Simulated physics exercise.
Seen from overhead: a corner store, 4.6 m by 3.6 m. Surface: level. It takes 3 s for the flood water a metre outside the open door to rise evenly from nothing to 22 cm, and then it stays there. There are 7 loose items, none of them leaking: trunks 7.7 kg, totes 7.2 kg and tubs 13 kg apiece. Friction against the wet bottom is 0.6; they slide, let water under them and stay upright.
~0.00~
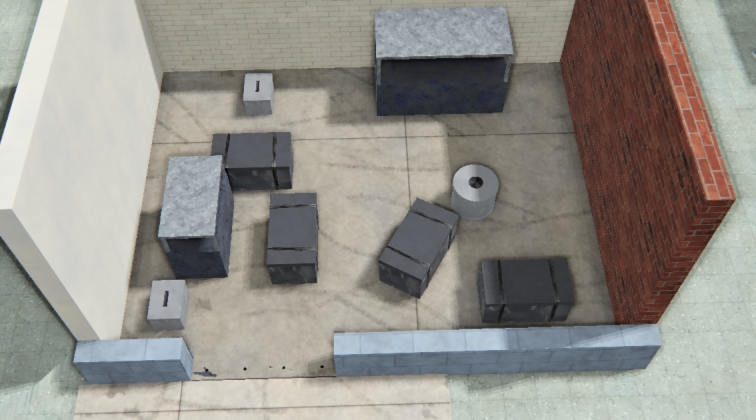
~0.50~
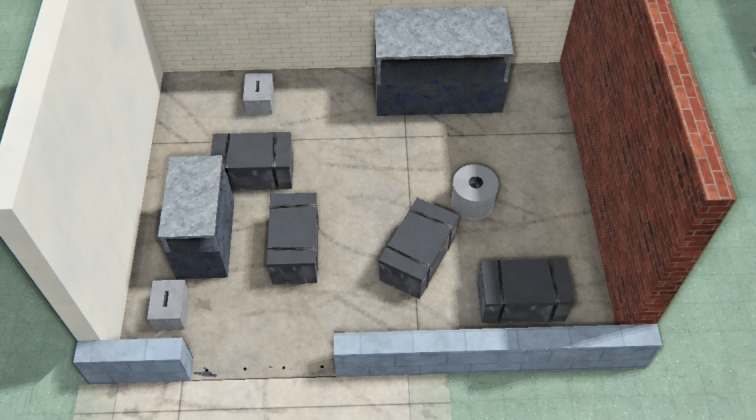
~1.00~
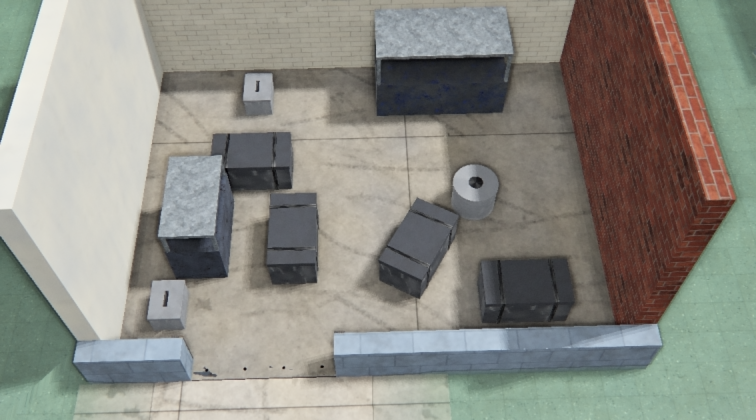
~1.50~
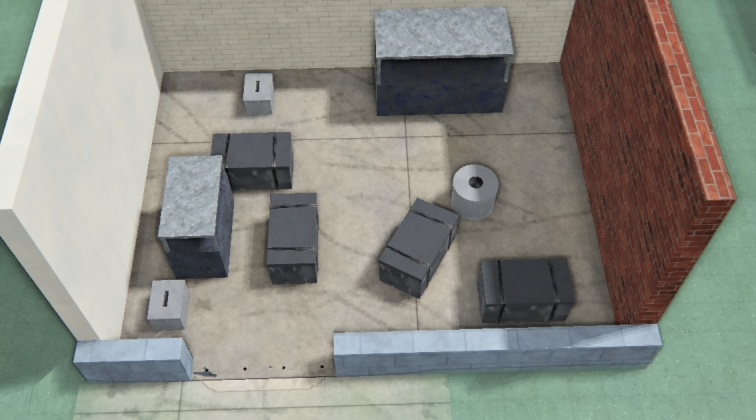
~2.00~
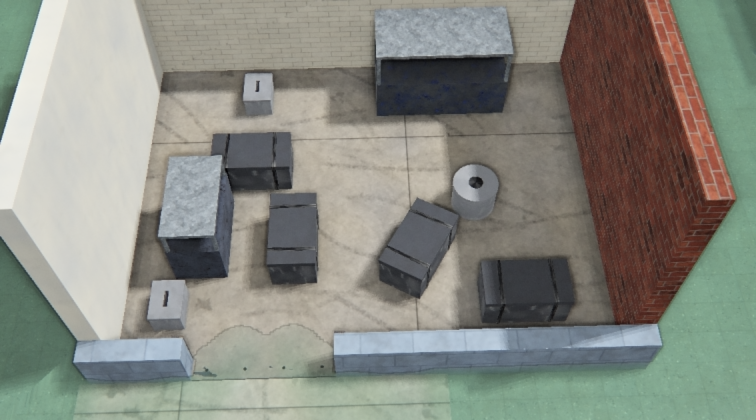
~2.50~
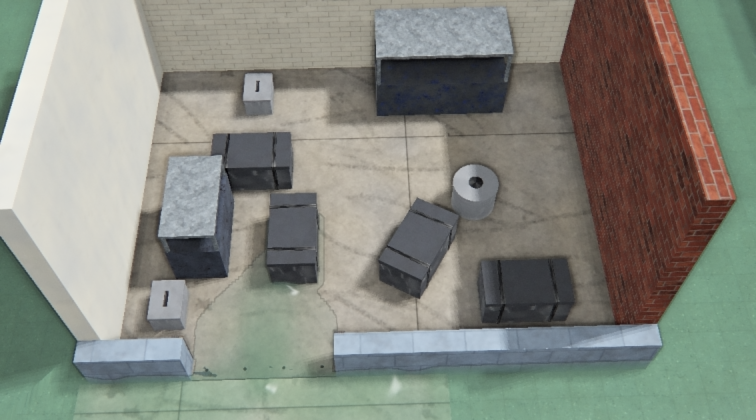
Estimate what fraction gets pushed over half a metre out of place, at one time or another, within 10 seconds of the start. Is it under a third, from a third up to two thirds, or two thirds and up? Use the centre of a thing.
I would say from a third up to two thirds.
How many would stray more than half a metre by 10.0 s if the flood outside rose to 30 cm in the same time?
I count 5 of them in that case.
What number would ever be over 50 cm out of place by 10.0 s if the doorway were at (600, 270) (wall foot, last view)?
6.
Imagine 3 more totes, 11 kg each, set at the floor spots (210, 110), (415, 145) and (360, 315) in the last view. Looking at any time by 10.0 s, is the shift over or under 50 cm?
So the first ends up past the threshold, the second past the threshold, the third below the threshold.
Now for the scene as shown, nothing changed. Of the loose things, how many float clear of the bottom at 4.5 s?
Count: 1.
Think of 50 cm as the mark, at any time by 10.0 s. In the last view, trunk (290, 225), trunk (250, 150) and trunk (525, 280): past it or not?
Taking them in that order, the first is beyond the limit, the second beyond the limit and the third within the limit.
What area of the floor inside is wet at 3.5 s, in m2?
Some 3.5 m2 of it.
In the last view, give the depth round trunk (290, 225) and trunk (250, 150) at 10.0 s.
Roughly 15 and 11 cm.
After 3.5 s 0 of 7 are over 50 cm from their spots; 0 afloat.
After 4.5 s 2 of 7 are over 50 cm from their spots; 1 afloat.
After 7.0 s 3 of 7 are over 50 cm from their spots; 4 afloat.
After 10.0 s 3 of 7 are over 50 cm from their spots, and 3 have been at some point; 6 afloat.
